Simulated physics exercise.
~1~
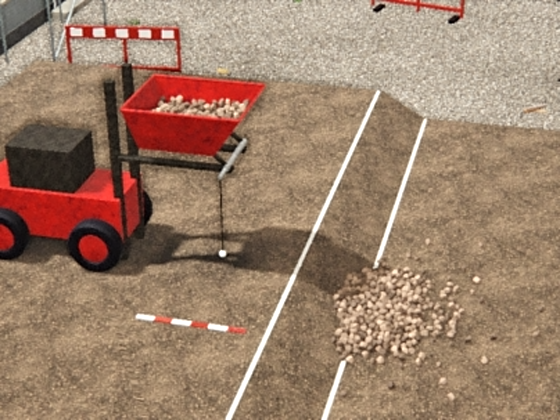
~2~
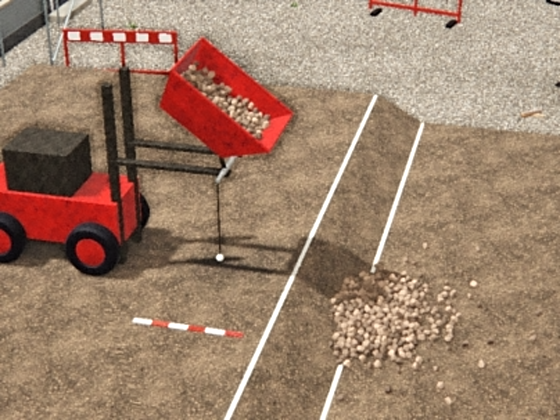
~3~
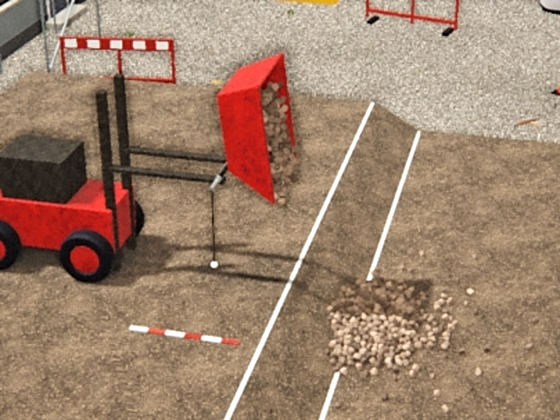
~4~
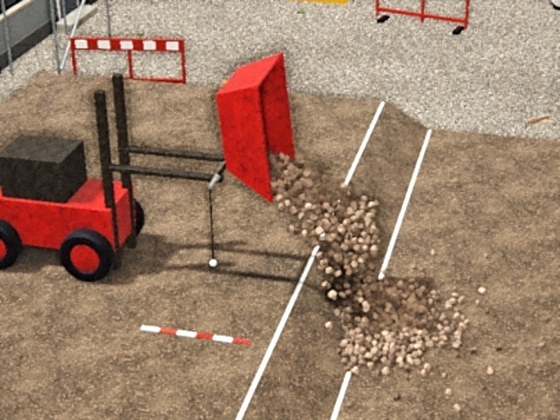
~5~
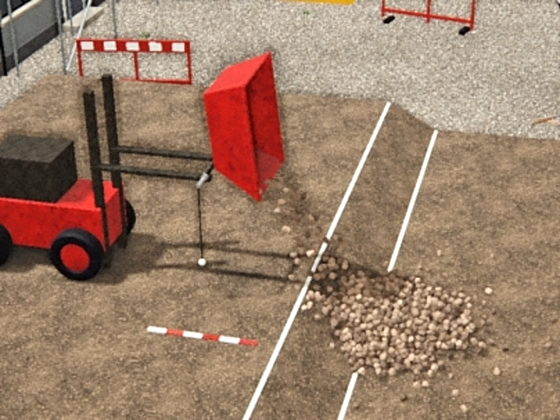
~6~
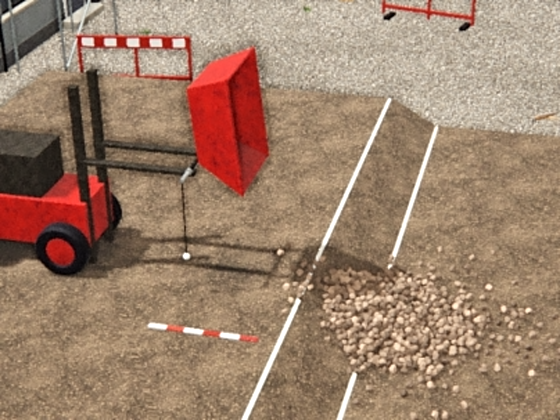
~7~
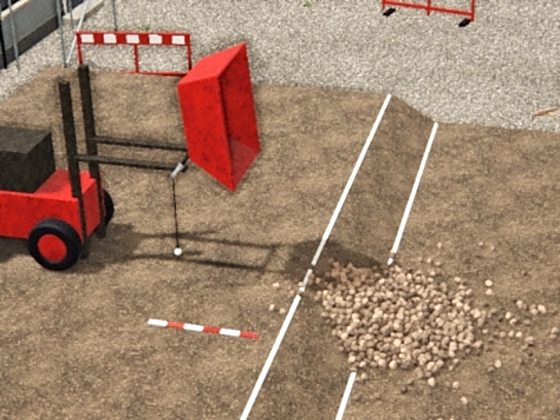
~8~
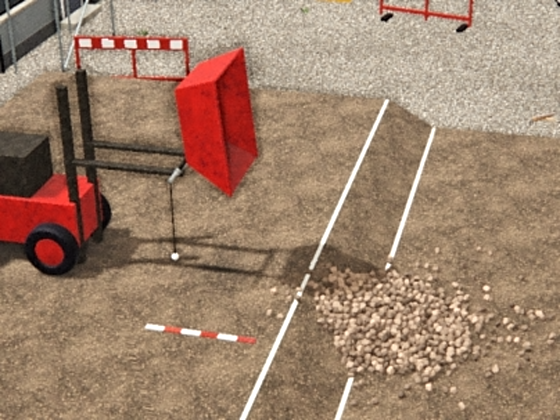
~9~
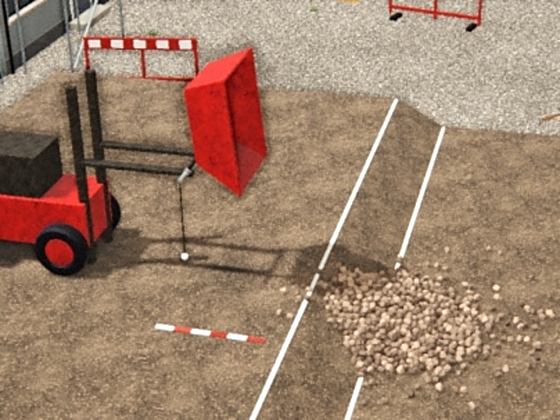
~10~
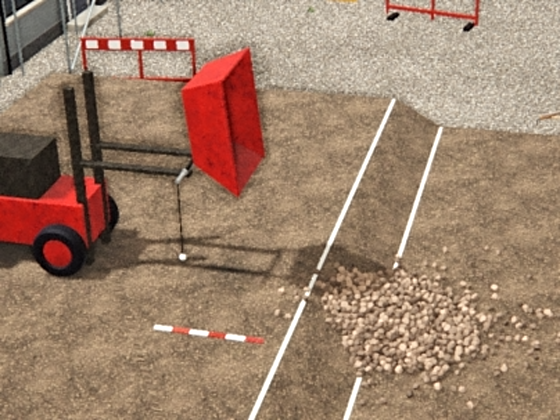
On a dirt lot beside gravel, a red wheeled machine tips its raised skip to the right, pouring stones down a short bank onto an earlier pile, then backs left and stops, the skip empty and upended and the enlarged heap spread mostly at the bank's foot.
